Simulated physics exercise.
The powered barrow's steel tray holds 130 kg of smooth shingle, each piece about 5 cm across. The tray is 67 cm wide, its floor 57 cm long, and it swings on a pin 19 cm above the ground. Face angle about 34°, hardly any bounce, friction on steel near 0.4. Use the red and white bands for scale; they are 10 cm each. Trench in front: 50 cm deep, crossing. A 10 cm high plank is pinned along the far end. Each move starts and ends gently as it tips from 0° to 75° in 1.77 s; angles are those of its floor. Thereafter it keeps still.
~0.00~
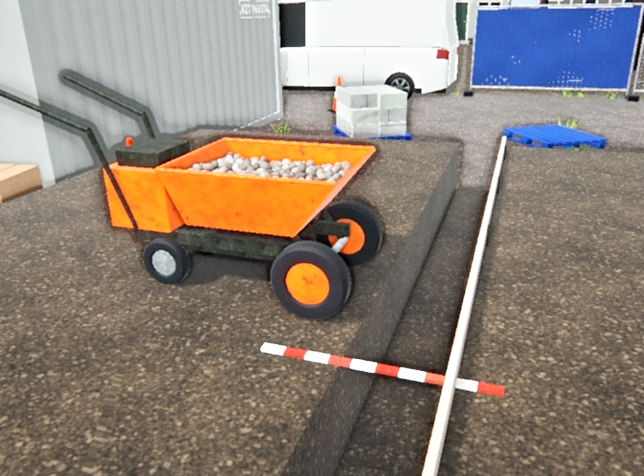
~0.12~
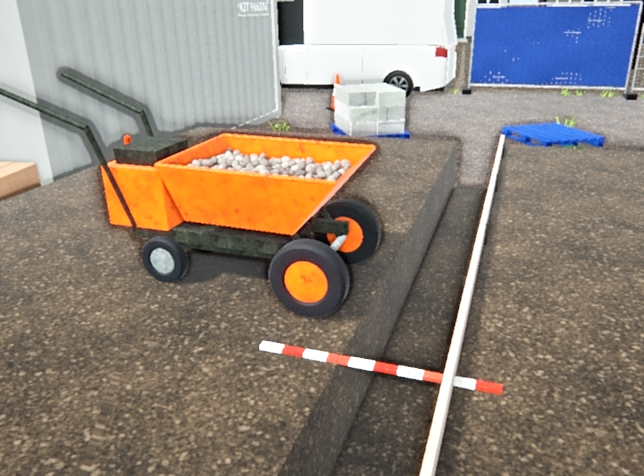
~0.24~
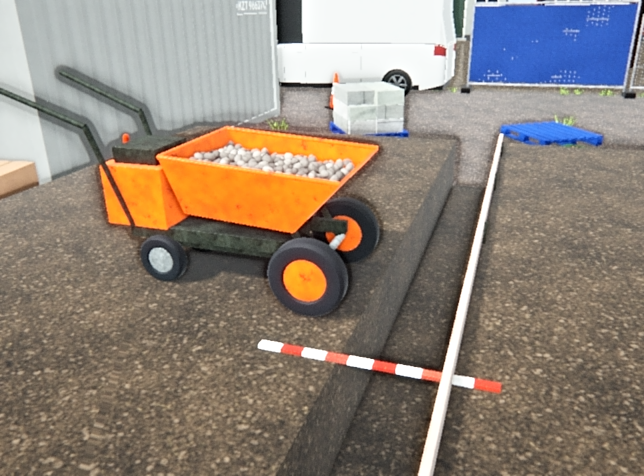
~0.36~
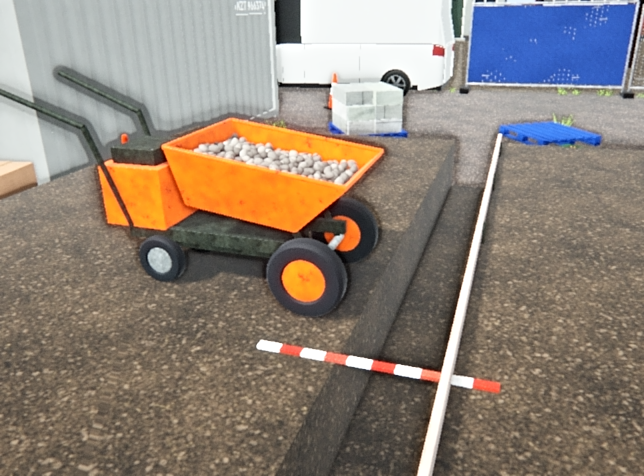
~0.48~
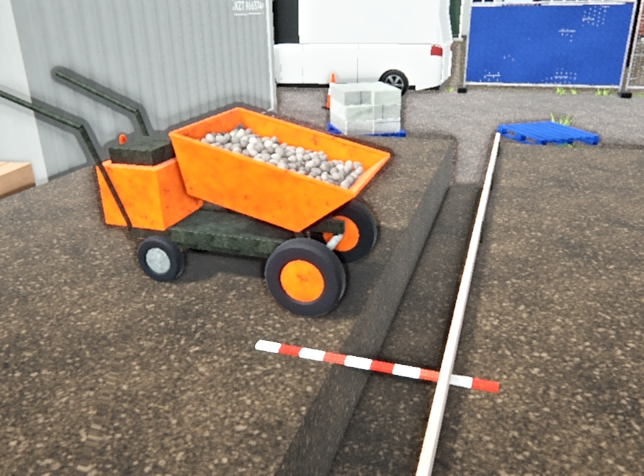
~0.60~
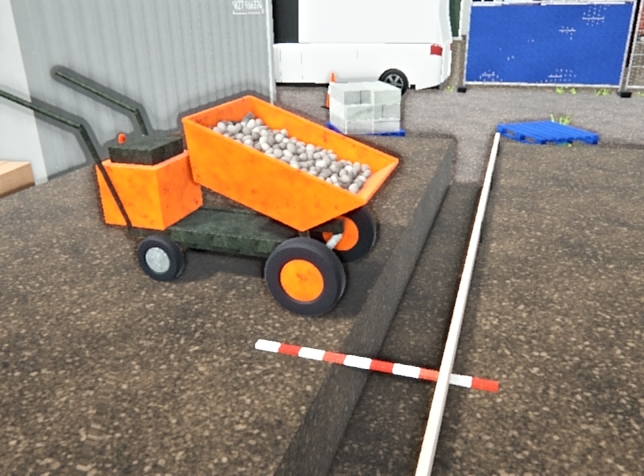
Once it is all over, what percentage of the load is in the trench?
Roughly 53 percent of the load is in the trench.
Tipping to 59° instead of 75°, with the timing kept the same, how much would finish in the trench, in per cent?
Expect roughly 60 per cent.
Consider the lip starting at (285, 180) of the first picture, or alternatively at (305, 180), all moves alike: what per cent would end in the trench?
Near 100 then near 95 percent.
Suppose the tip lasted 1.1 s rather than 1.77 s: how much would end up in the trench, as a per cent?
I'd put it at some 50 in a hundred.
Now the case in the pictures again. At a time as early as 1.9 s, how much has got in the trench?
By that point it's something like 35 in a hundred.
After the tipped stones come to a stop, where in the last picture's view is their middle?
Somewhere around (448, 369) in the last picture.
After 1.3 s the floor is at 63°; 96 % in the tray, 4 % in the trench; the foremost stones are at (450, 278).
After 1.9 s the floor is at 75°; 22 % in the tray, 37 % in the trench, 41 % past the trench; the foremost stones are at (620, 329).
After 2.2 s the floor is at 75°; 3 % in the tray, 51 % in the trench, 47 % past the trench; the foremost stones are past the picture's edge.
After 4.2 s the floor is at 75°; 0 % in the tray, 53 % in the trench, 47 % past the trench; the foremost stones are past the picture's edge.
